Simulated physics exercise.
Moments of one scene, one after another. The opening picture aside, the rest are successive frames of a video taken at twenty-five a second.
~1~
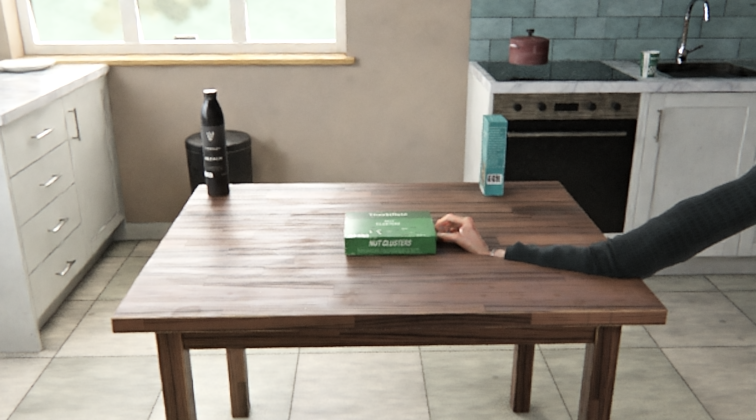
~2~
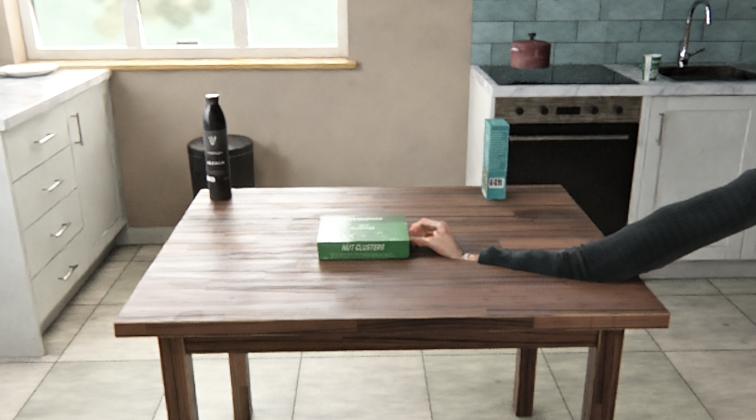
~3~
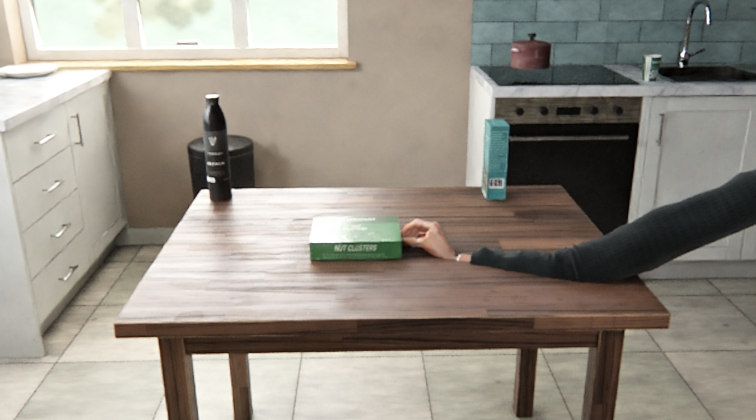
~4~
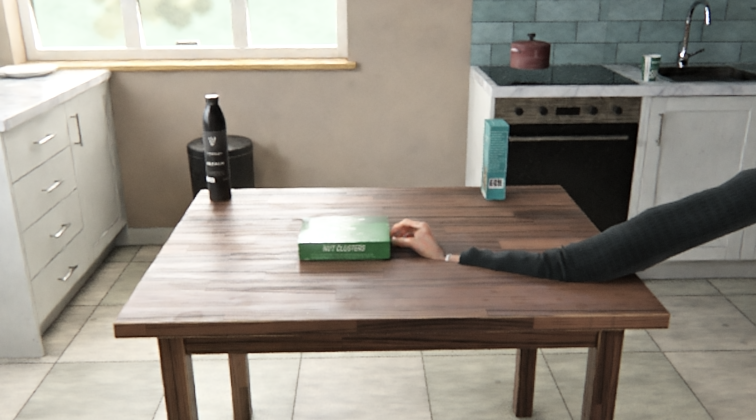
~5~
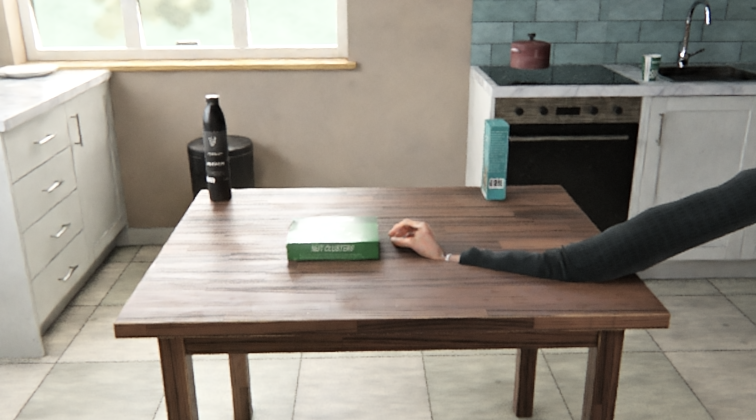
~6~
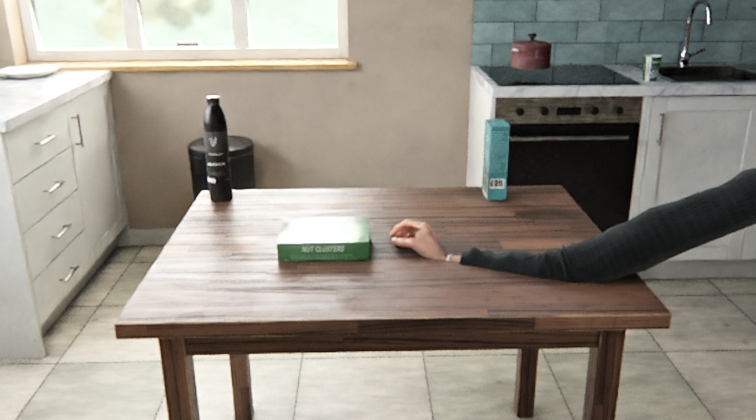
A green packet slides left across a wooden table, pushed by a hand that then stops touching it.
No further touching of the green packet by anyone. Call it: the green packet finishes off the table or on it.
On it.
Then, 0.10 s on from there, green packet shifted a little near (307, 239).
Then, 0.30 s on from there, green packet shifted a little near (300, 238).
In the end, moved from the start, green packet. At the end, from the last picture's camera, green packet near (300, 239).
